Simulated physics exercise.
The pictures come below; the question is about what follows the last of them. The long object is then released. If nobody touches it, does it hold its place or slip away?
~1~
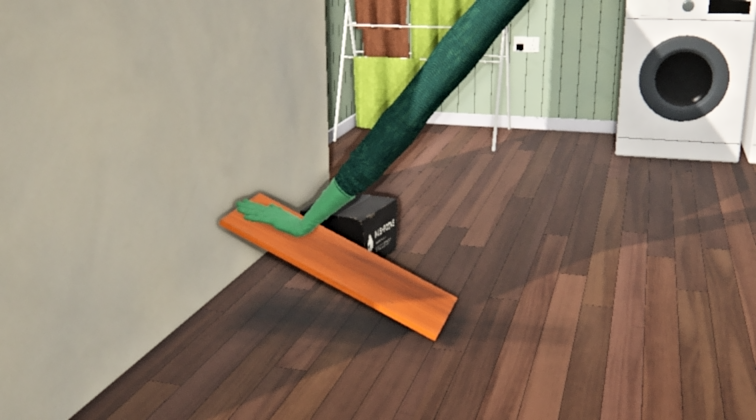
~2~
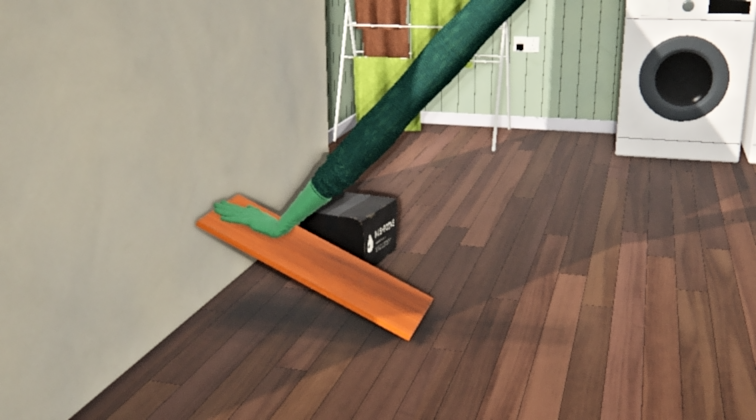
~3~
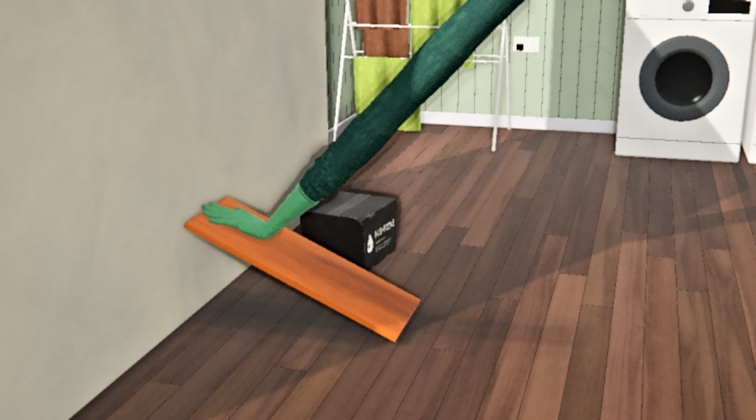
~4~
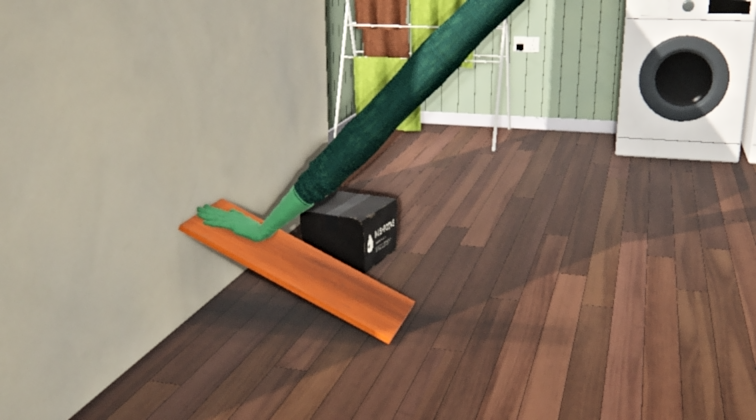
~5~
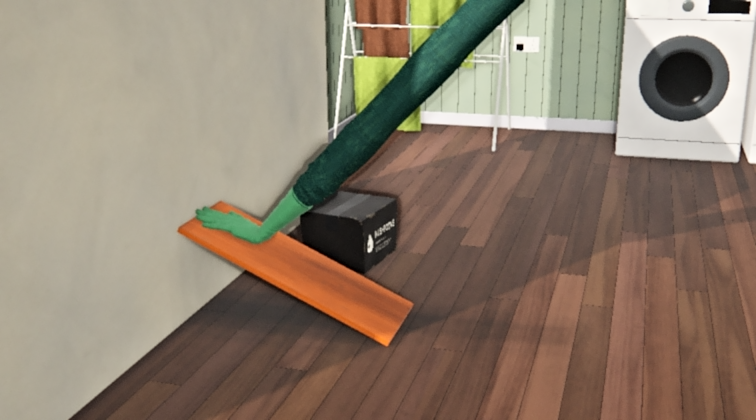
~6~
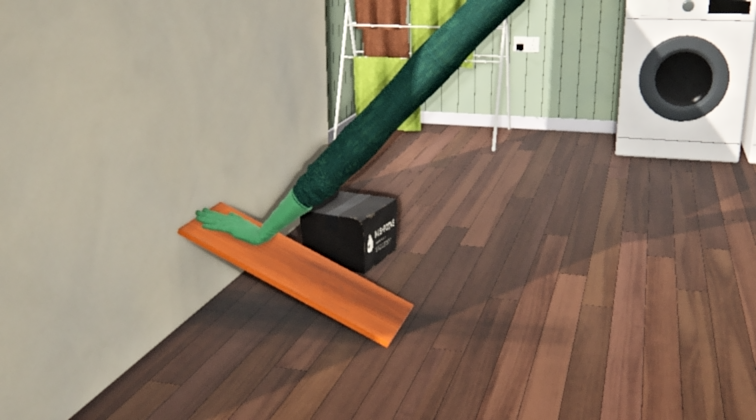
It fails to stand.
Then, 0.20 s past the last view, orange board leaning 4° more than when let go near (302, 278).
Then, 0.30 s past the last view, orange board leaning 18° more than when let go near (308, 303).
Then, 0.40 s past the last view, orange board leaning 23° more than when let go near (310, 309).
Then, 0.50 s past the last view, orange board leaning 24° more than when let go near (310, 315).
Finally, moved from the start, orange board; black box still in place. Final places as the last picture's camera would see them, orange board near (310, 315). The board slips out.
